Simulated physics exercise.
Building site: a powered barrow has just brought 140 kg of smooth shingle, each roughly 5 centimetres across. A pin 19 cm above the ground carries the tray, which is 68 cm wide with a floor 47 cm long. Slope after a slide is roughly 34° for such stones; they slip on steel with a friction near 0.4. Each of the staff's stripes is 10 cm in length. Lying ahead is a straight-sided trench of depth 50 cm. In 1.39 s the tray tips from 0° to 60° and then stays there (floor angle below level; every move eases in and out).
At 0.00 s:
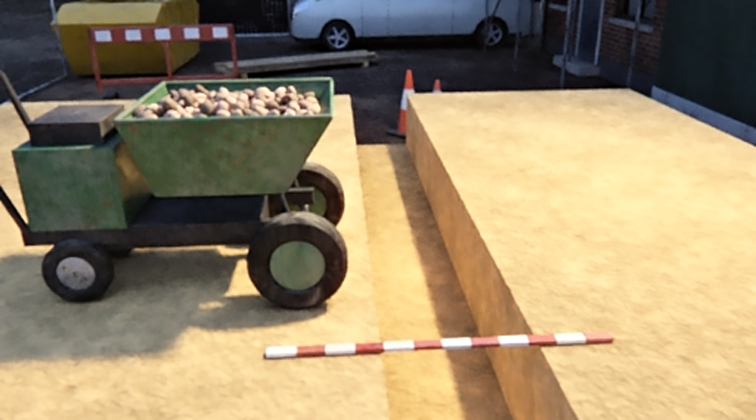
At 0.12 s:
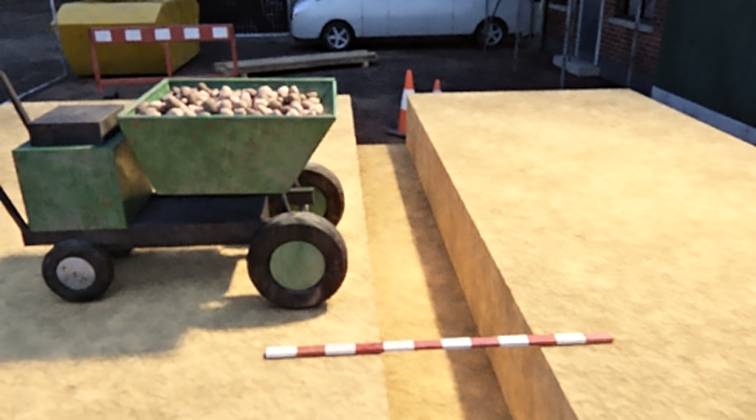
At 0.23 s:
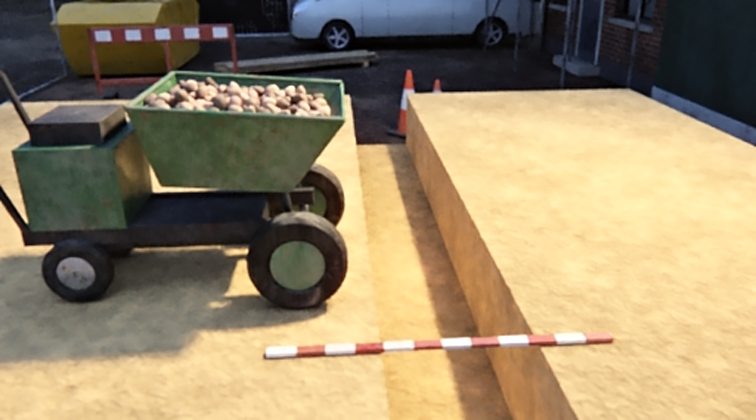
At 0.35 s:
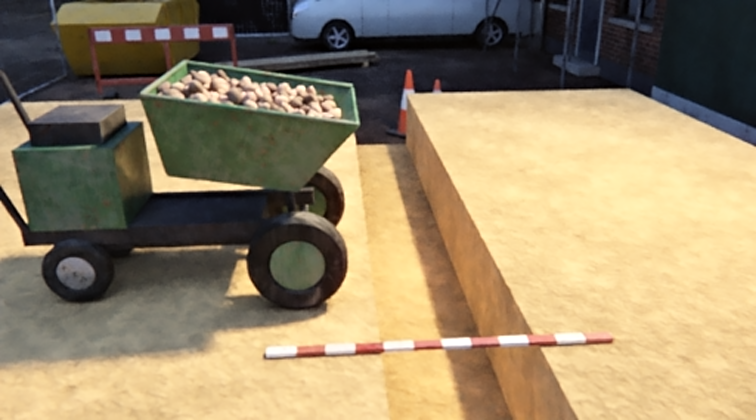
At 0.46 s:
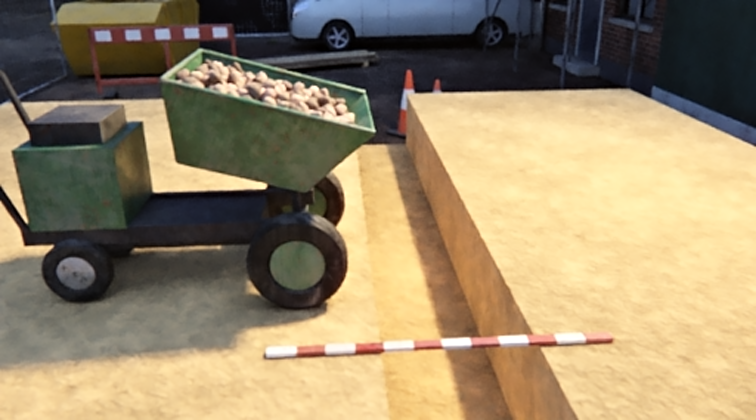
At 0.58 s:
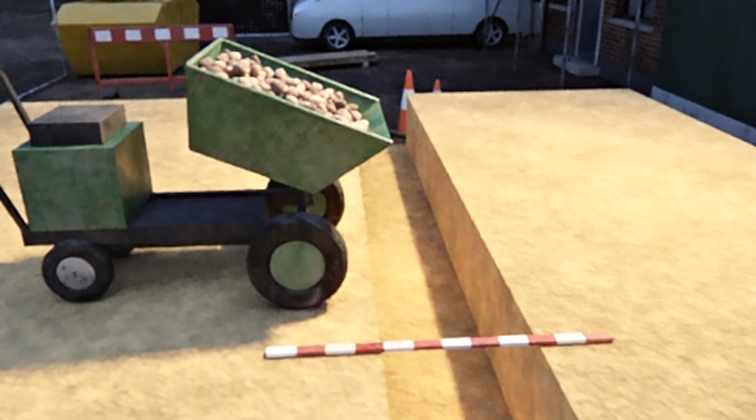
Building site, a green powered barrow standing beside a trench, its tray of rounded stones slowly tilting down to the right.
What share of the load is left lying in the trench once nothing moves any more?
About 57 per cent.
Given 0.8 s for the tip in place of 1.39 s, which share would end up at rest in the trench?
Trench share: Approx. 45%.
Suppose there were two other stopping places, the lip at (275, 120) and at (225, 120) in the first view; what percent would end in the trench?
I'd say some 70 per cent and some 70 per cent.
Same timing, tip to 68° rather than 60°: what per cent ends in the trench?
With that change, near 75 per cent.
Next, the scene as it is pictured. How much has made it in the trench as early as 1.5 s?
Some 20 per cent.
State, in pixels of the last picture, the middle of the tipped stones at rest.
Their middle ends up near (464, 348).
After 1.0 s the floor is at 51°; 100 % in the tray; the foremost stones are at (421, 164).
After 1.5 s the floor is at 60°; 76 % in the tray, 19 % in the trench, 4 % past the trench; the foremost stones are at (535, 262).
After 1.8 s the floor is at 60°; 54 % in the tray, 33 % in the trench, 13 % past the trench; the foremost stones are at (602, 250).
After 3.8 s the floor is at 60°; 29 % in the tray, 57 % in the trench, 14 % past the trench; the foremost stones are at (650, 257).
